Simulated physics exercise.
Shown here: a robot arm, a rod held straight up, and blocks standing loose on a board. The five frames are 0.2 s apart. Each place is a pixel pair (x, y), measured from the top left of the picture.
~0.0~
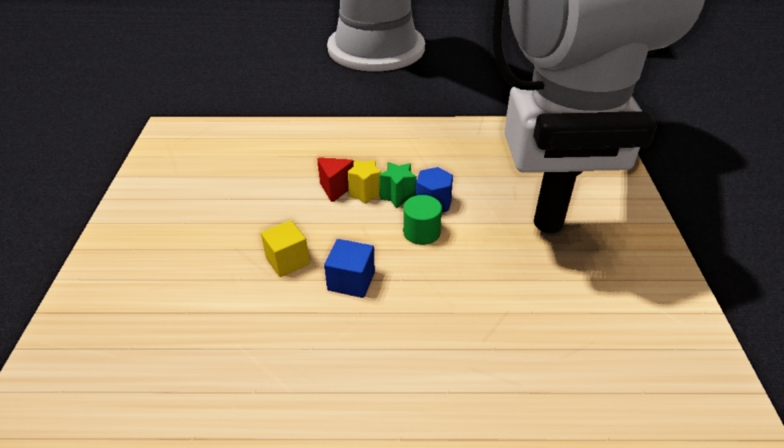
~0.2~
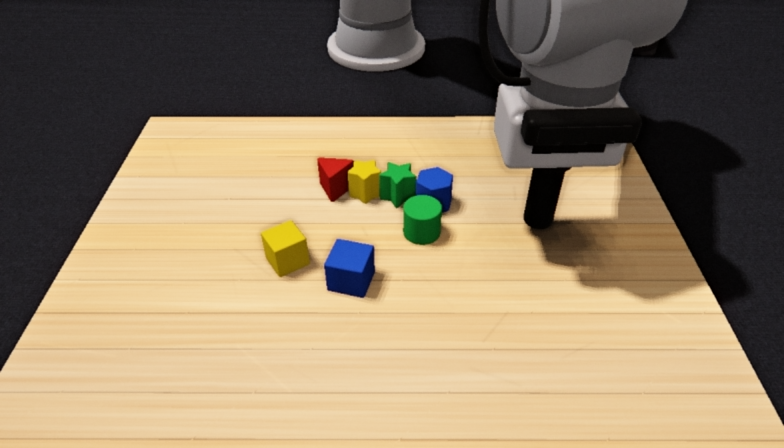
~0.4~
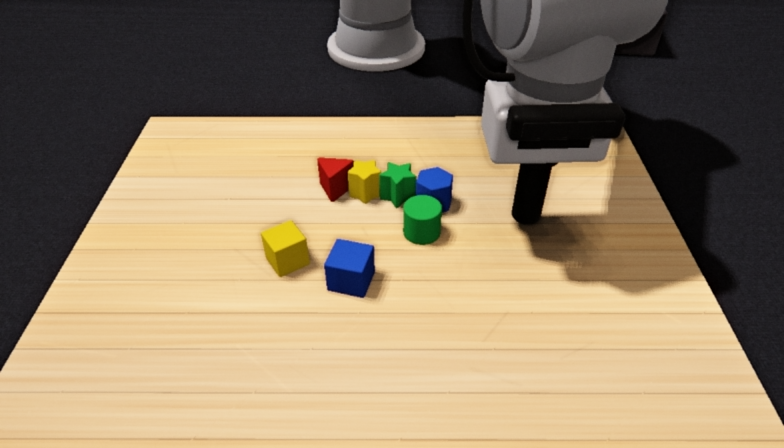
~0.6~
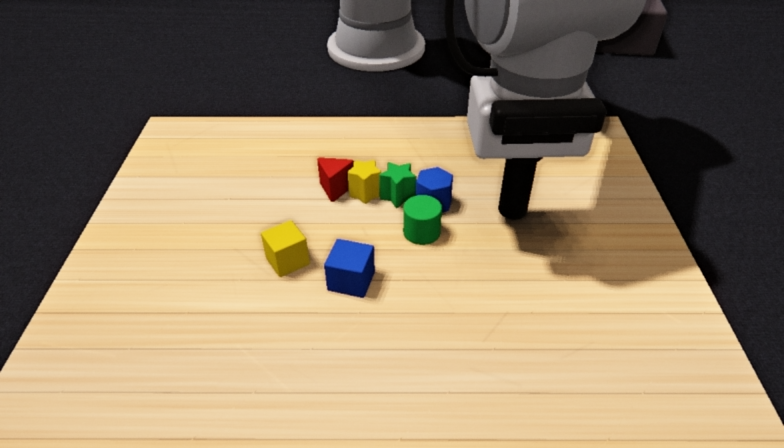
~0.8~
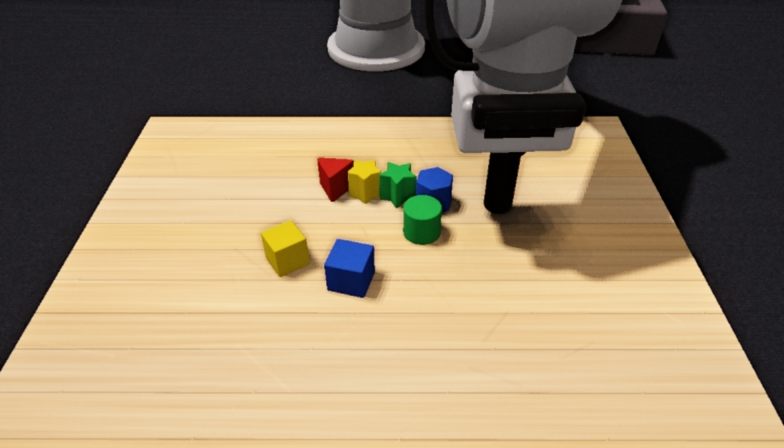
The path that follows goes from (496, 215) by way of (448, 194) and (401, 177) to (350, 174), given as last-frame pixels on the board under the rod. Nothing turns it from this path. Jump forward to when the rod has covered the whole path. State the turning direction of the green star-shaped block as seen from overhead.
It spins clockwise.
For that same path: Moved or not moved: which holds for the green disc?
Put simply, it stays right there.
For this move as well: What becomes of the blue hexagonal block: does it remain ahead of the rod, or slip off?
When the path ends, it will lie beside or behind the rod.
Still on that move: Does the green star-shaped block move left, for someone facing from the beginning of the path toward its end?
Yes
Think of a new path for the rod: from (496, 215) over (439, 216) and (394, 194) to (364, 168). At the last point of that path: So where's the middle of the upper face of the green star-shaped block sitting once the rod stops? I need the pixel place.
It is at (362, 129).
On the path given first. One third of the way, rod (447, 185); yellow star-shaped block (362, 167); green star-shaped block (390, 175), turned 25° clockwise; blue hexagonal block (422, 177), turned 45° anticlockwise.
Two thirds of the way, rod (401, 168); yellow star-shaped block (361, 167); green star-shaped block (384, 177), turned 20° clockwise; blue hexagonal block (417, 178), turned 60° anticlockwise.
At the end, rod (349, 166); red three-sided block unmoved; yellow star-shaped block (361, 167); green star-shaped block (384, 177), turned 20° clockwise; green disc unmoved; blue hexagonal block (417, 178), turned 60° anticlockwise.
